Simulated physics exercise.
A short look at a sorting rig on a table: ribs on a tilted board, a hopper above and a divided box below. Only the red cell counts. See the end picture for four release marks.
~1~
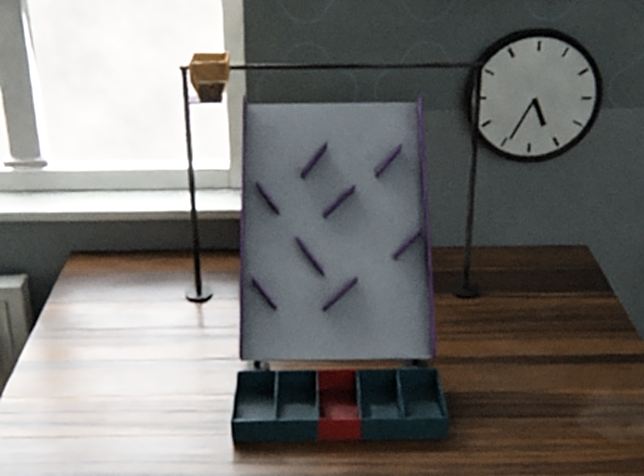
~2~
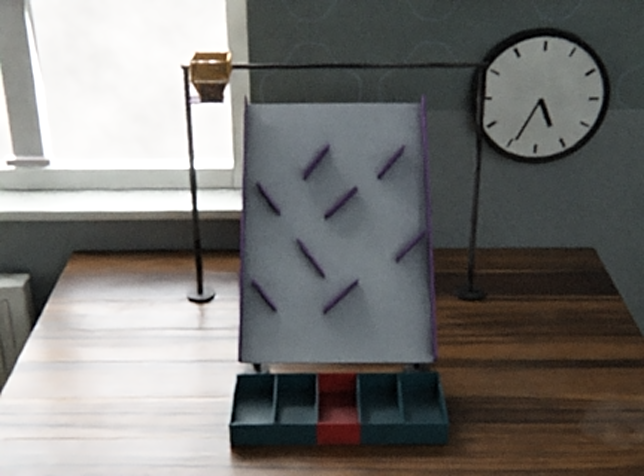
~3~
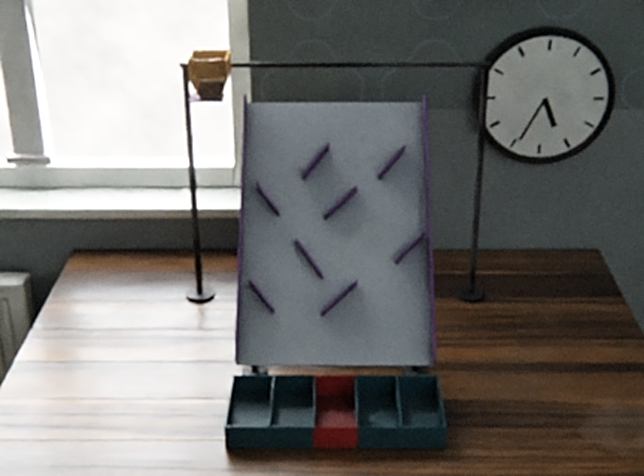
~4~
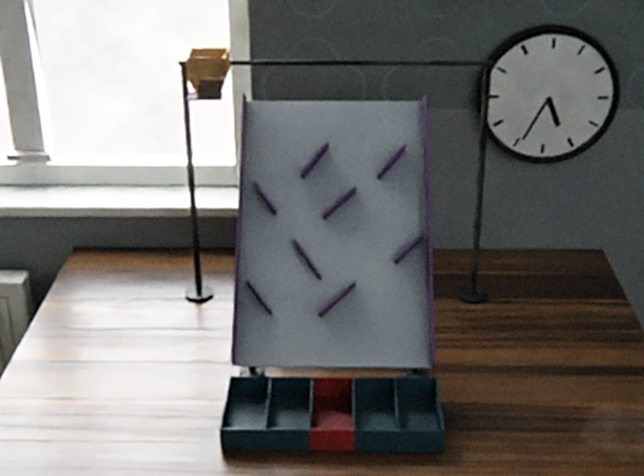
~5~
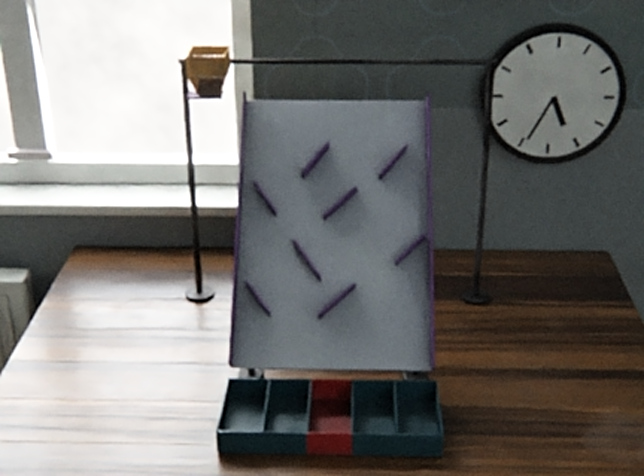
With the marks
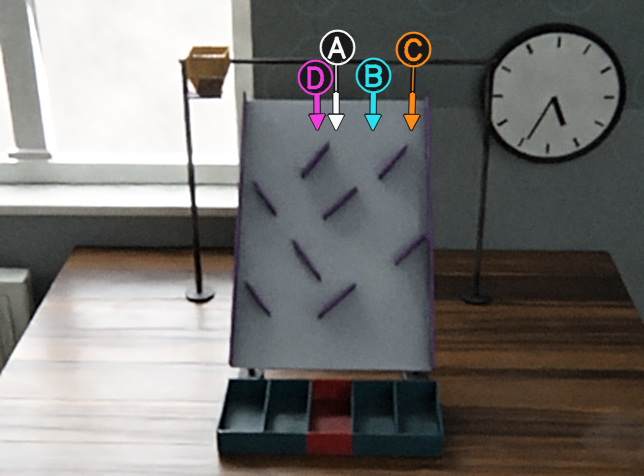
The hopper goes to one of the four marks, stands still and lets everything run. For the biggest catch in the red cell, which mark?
Take C.
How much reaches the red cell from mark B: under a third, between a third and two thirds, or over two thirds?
Under a third.
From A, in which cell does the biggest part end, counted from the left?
The second.
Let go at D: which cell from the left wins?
It is the second one.
On the marked copy, mark A meets the board at (336, 124); mark B meets the board at (372, 124); mark C meets the board at (411, 124); mark D meets the board at (317, 124).
With A, a small part in the red cell, most in other cells, a small part outside the box.
With B, a small part in the red cell, most in other cells, a small part outside the box.
With C, about a third in the red cell, about a third in other cells, a small part held on the board, about a quarter outside the box.
With D, a small part in the red cell, most in other cells, a small part outside the box.
